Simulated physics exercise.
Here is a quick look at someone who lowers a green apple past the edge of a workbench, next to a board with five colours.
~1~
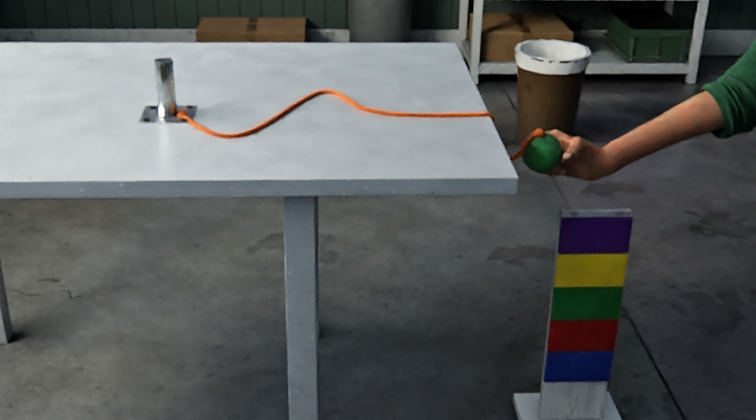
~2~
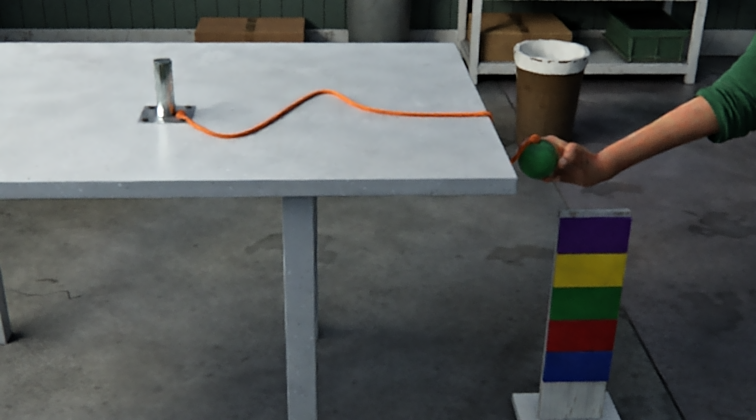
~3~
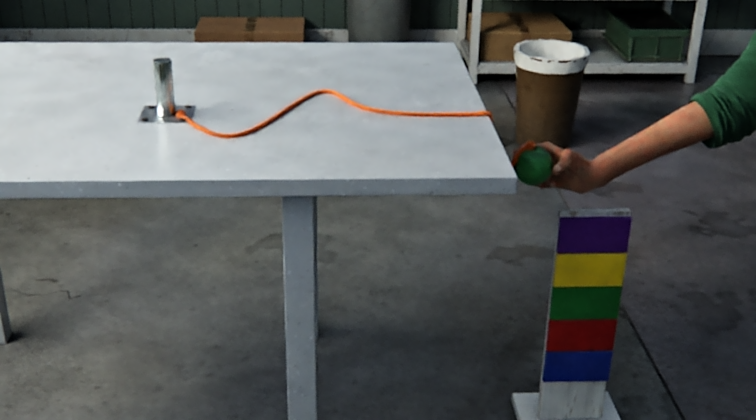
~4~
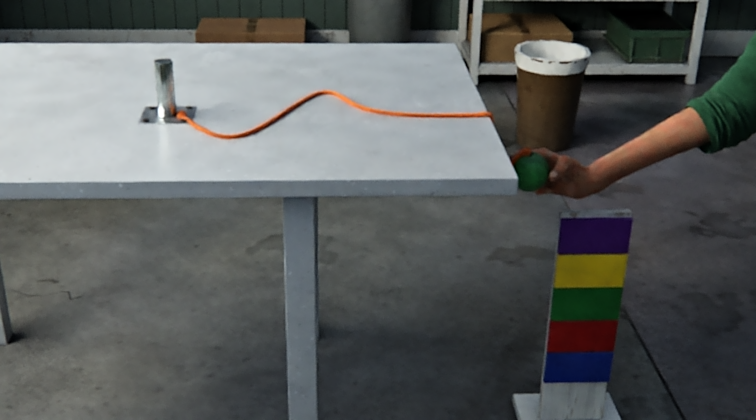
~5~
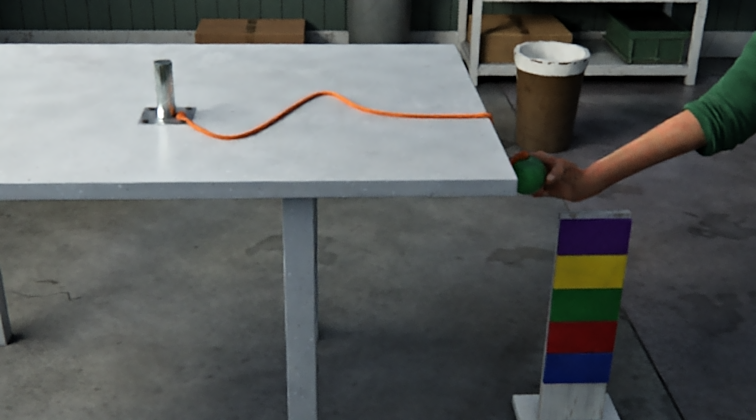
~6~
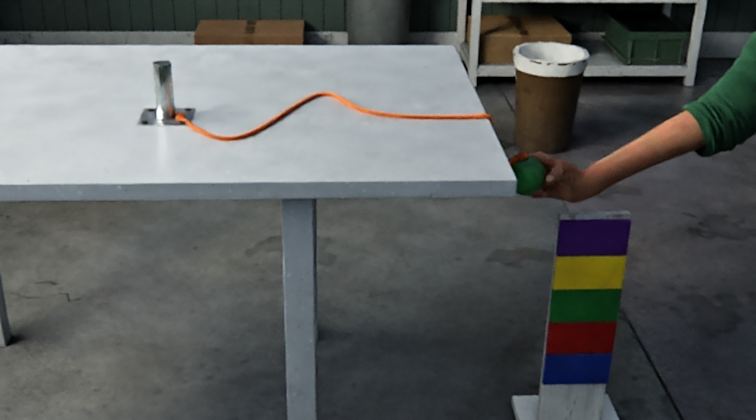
In this clip, a hand holding a green ball-like object moves slightly left and down to beside the table's edge, then stays nearly still, while an orange cord lies across the table from a metal post, above a color-banded board.
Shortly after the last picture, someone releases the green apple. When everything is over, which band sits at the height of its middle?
The red one.
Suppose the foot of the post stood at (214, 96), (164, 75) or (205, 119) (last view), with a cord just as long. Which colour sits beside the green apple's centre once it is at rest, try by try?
Blue; green; blue.
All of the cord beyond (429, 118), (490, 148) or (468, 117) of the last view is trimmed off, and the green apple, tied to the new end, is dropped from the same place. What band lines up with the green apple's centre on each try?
Try 1 - none, it hangs higher; try 2 - yellow; try 3 - purple.
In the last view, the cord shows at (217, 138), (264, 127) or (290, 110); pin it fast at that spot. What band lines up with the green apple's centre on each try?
In order: Green; green; yellow.
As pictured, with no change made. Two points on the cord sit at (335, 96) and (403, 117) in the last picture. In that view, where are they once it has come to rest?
The first one ends up at (444, 117) and the second one at (487, 169).
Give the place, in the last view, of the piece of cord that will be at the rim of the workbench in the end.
It is around (360, 109).
Soon after, apple near (505, 337); level with red.
Then, apple near (443, 333); level with red.
Further on, apple near (488, 345); level with red.
At rest, apple near (471, 348); level with red. Its middle rests at the red band.
